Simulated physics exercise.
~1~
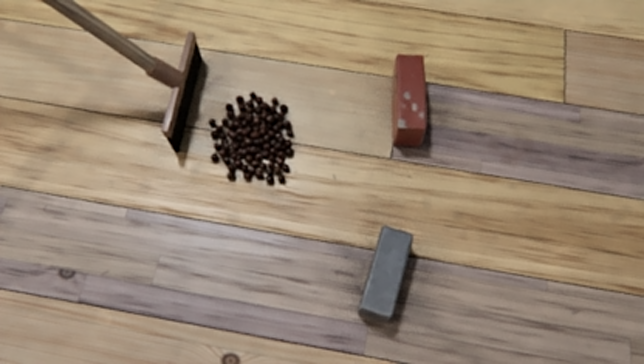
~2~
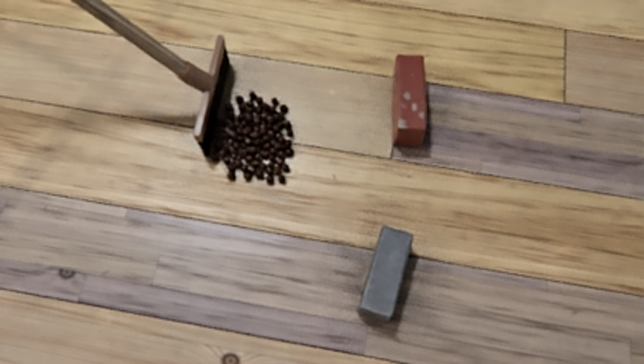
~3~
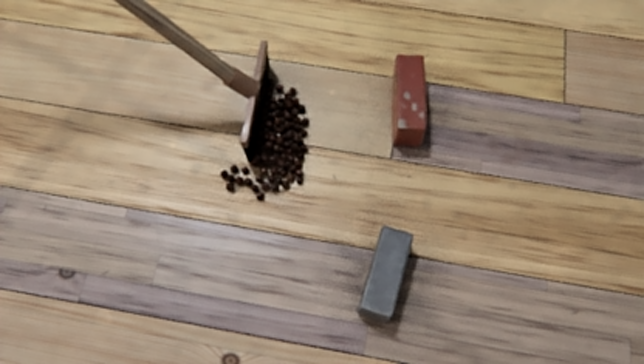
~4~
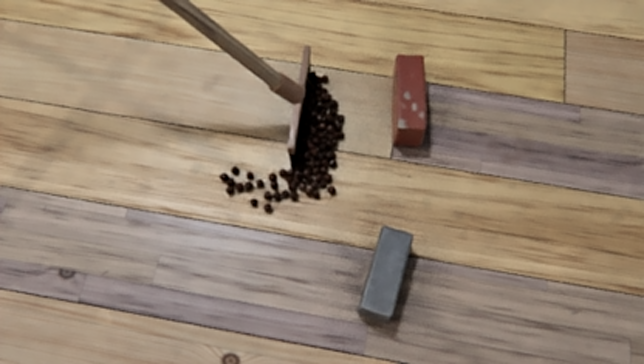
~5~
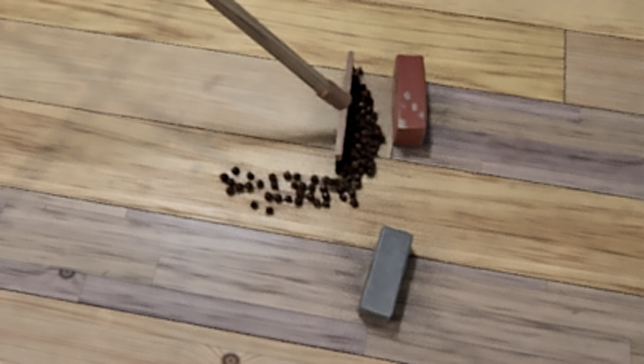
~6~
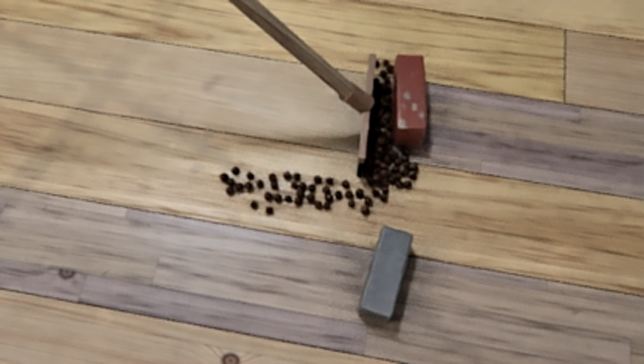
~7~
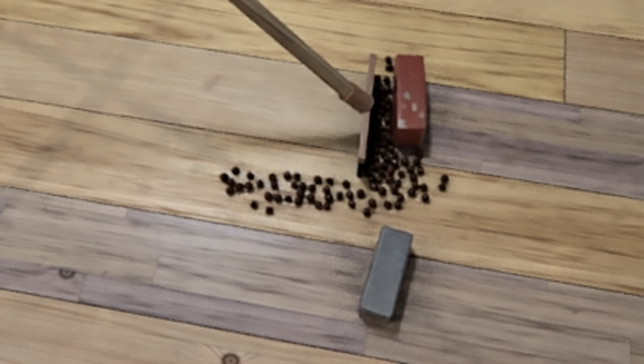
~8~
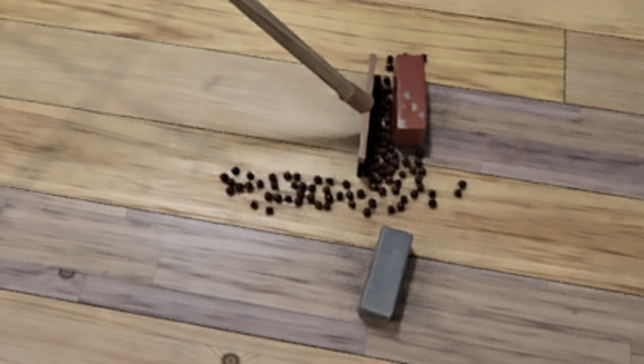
A wooden-handled squeegee pushed a pile of small dark balls rightwards across a wooden floor, leaving a trail behind, then stopped just short of a red block as a few balls rolled on past it above a grey block while most stayed behind.
